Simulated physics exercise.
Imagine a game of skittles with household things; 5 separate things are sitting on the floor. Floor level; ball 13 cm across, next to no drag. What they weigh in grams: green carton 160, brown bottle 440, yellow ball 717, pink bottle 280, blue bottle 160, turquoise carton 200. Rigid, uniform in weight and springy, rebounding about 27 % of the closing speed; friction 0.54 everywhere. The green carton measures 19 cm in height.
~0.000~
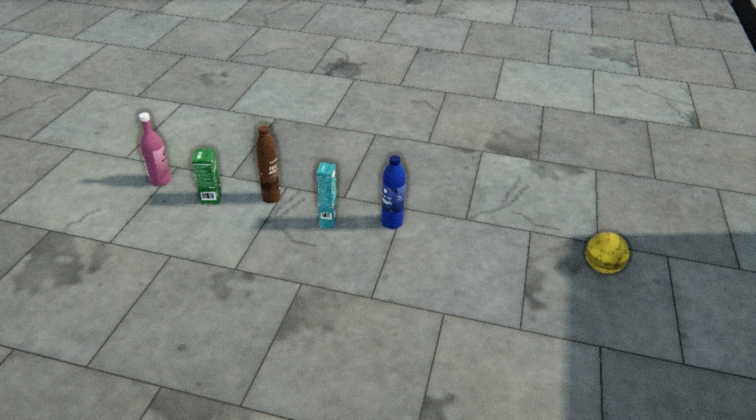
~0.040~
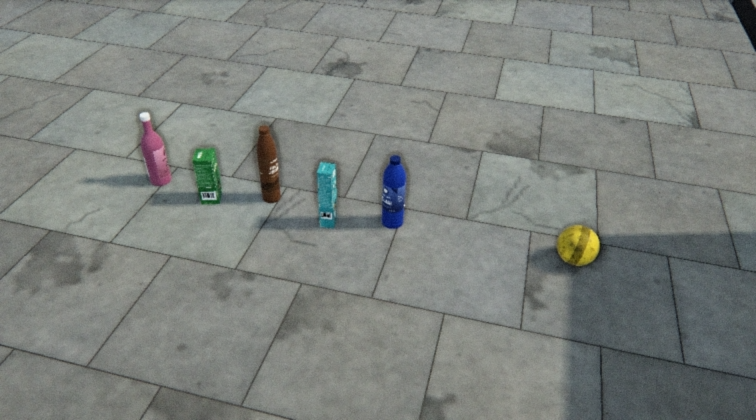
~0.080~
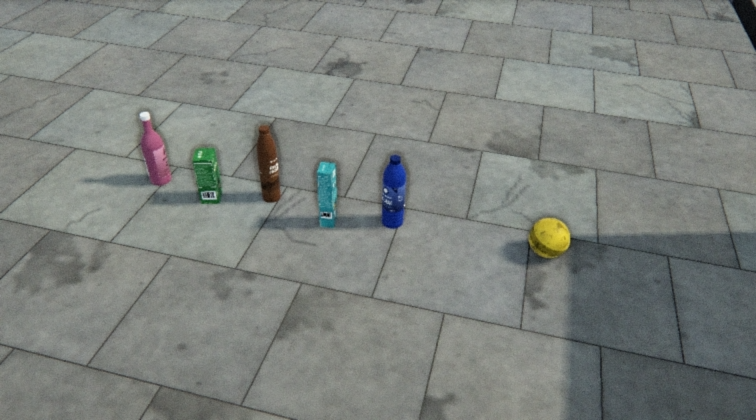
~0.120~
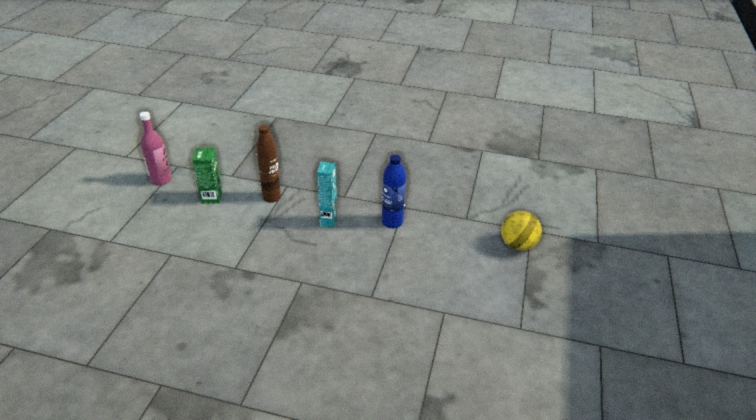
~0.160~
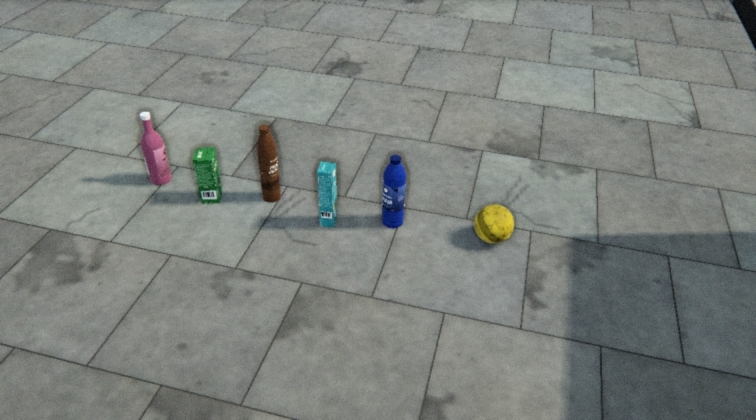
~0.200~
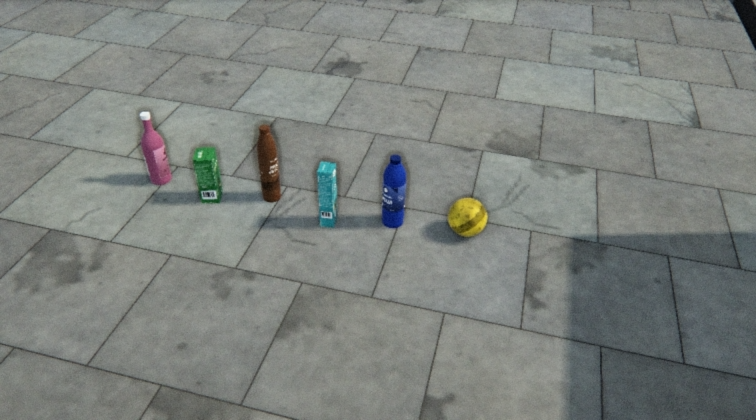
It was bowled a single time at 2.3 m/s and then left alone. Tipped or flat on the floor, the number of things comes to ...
... exactly two.
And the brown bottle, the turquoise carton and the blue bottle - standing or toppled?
In the last frame the brown bottle remains up, the turquoise carton does not stay up and the blue bottle does not stay up.
After 0.70 s, ball 136 cm along; yellow ball near (248, 146); turquoise carton 69° off upright; blue bottle 27° off upright.
After 1.60 s, blue bottle on its side; turquoise carton on its side.
After 2.70 s, green carton resting near (208, 176); brown bottle resting near (268, 164).
In the end (3.5 s), toppled on the floor, blue bottle and turquoise carton; the other 3 under 8 cm from the start. At the end, from the last picture's camera, green carton near (208, 176), brown bottle near (268, 164).
